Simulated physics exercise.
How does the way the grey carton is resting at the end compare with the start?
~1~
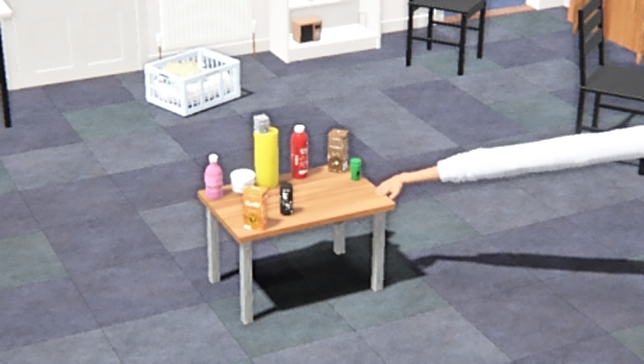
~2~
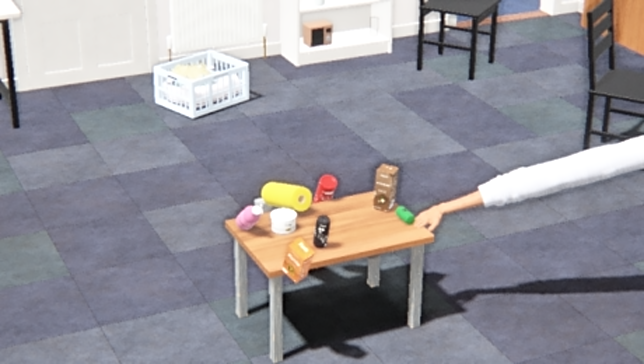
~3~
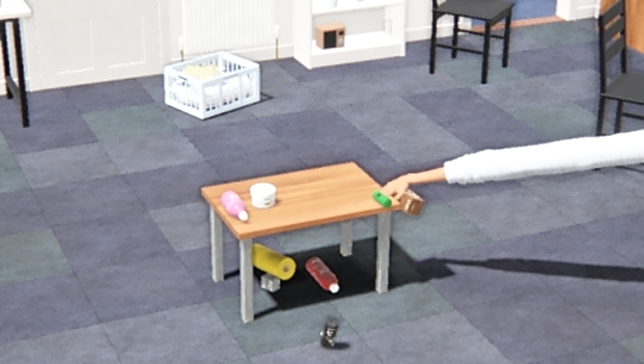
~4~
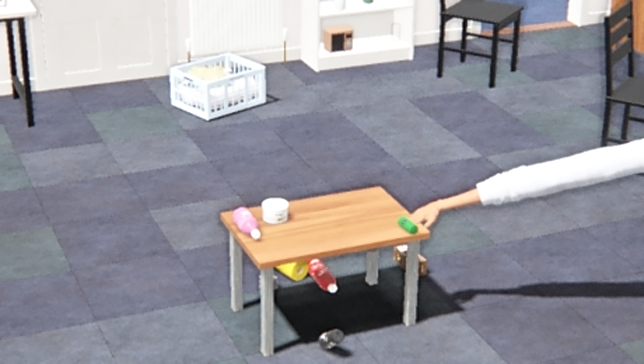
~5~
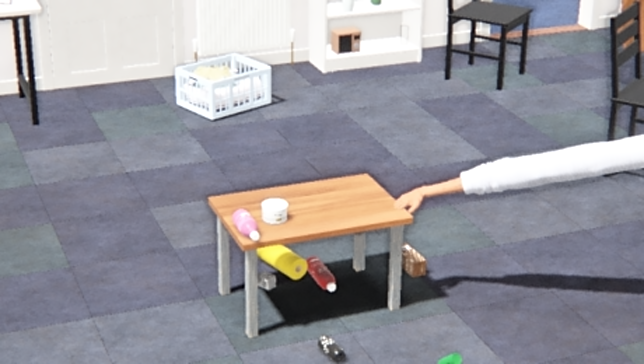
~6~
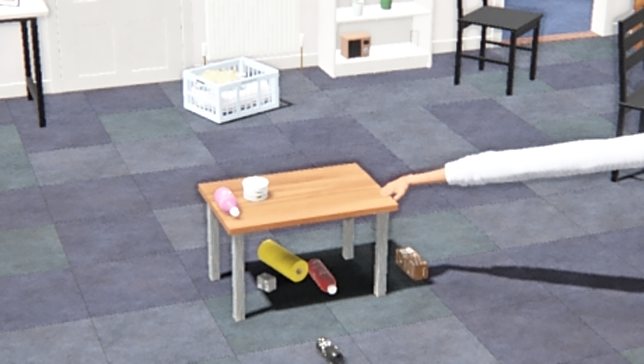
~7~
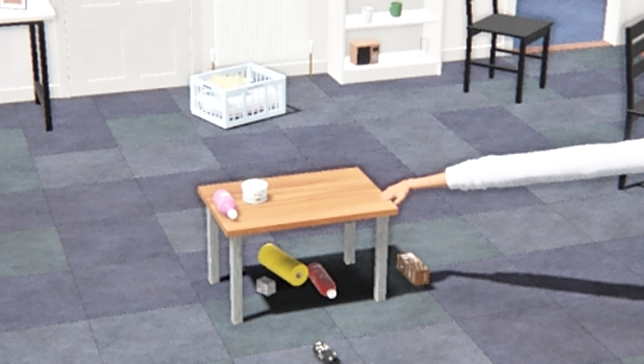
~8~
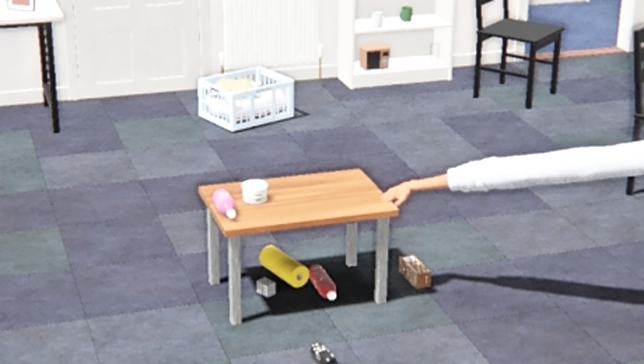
At the start the grey carton stood upright on the table behind the yellow roll, but by the end it was lying on its side on the floor under the table.
